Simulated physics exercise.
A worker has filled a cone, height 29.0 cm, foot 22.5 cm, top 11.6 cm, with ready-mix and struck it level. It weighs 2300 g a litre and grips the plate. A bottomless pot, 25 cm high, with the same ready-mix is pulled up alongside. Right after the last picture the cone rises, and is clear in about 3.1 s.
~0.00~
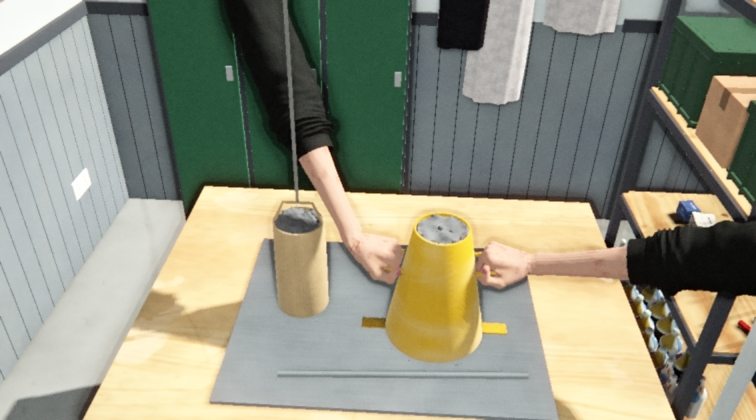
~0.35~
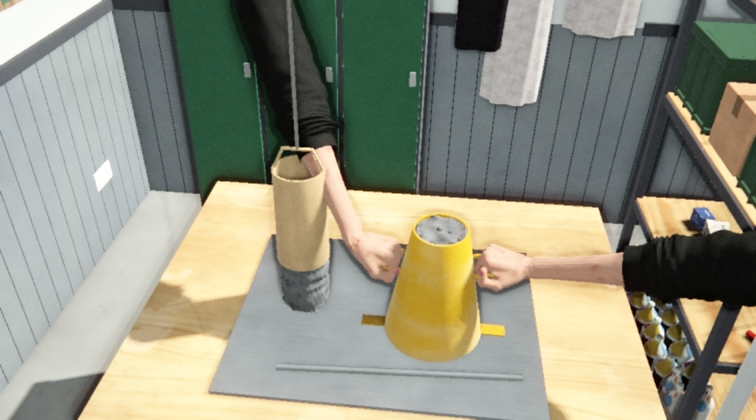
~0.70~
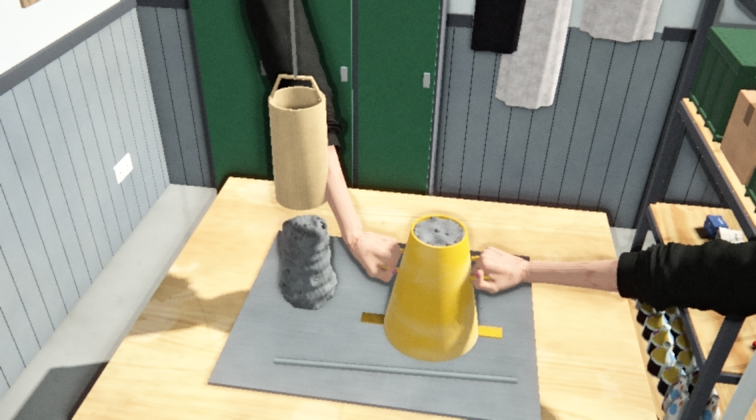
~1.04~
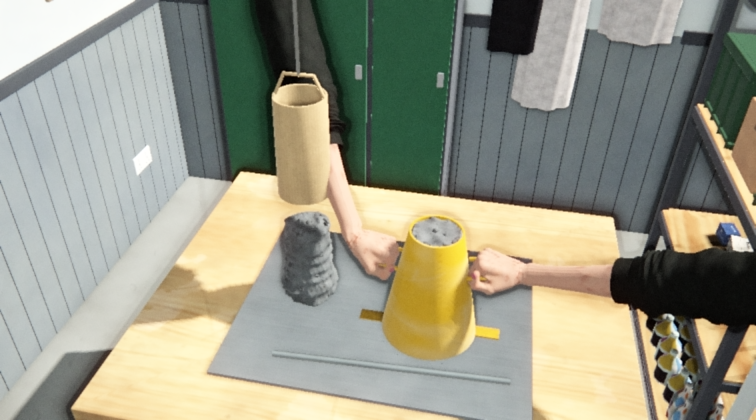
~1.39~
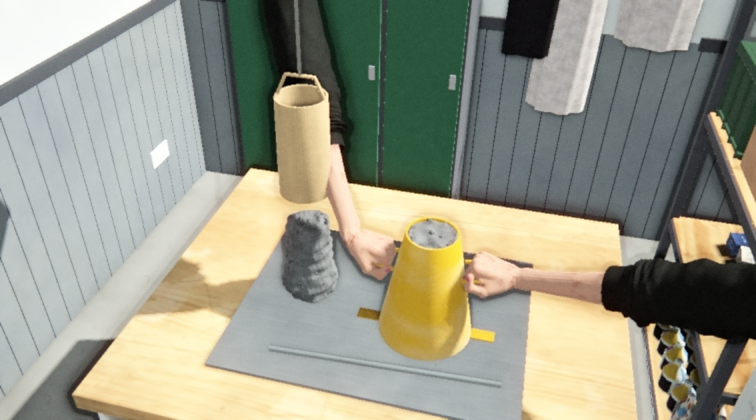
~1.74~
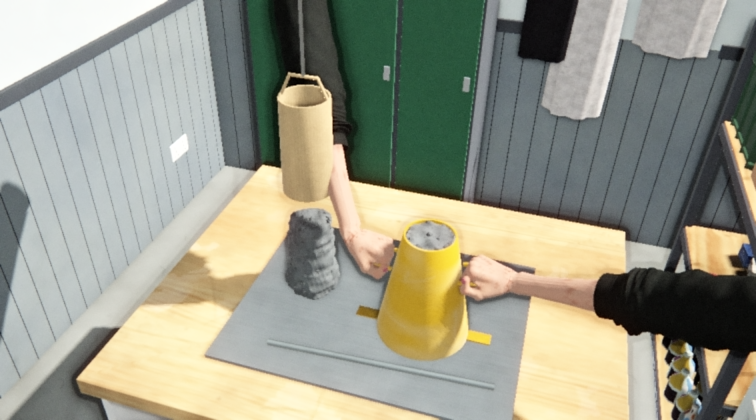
The video shows a tan bottomless pot being lifted straight up on a rod at left, leaving a lumpy grey heap standing on the mat, while two hands grip a filled yellow cone that stays in place beside it.
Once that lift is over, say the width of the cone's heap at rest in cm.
Close to 23 centimetres.
After 2.5 s, the cone is up 6.6 cm; the ready-mix has come down 0.1 cm to 29 cm and is 23 cm wide.
After 3.3 s, the cone is up 18 cm; the ready-mix has come down 0.2 cm to 29 cm and is 23 cm wide.
After 4.1 s, the cone is up 30 cm; the ready-mix has come down 0.2 cm to 29 cm and is 23 cm wide.
After 5.0 s, the cone is clear; the ready-mix has come down 0.2 cm to 29 cm and is 23 cm wide.
After 5.5 s, at rest, the cone is clear; the ready-mix has come down 0.3 cm to 29 cm and is 23 cm wide.
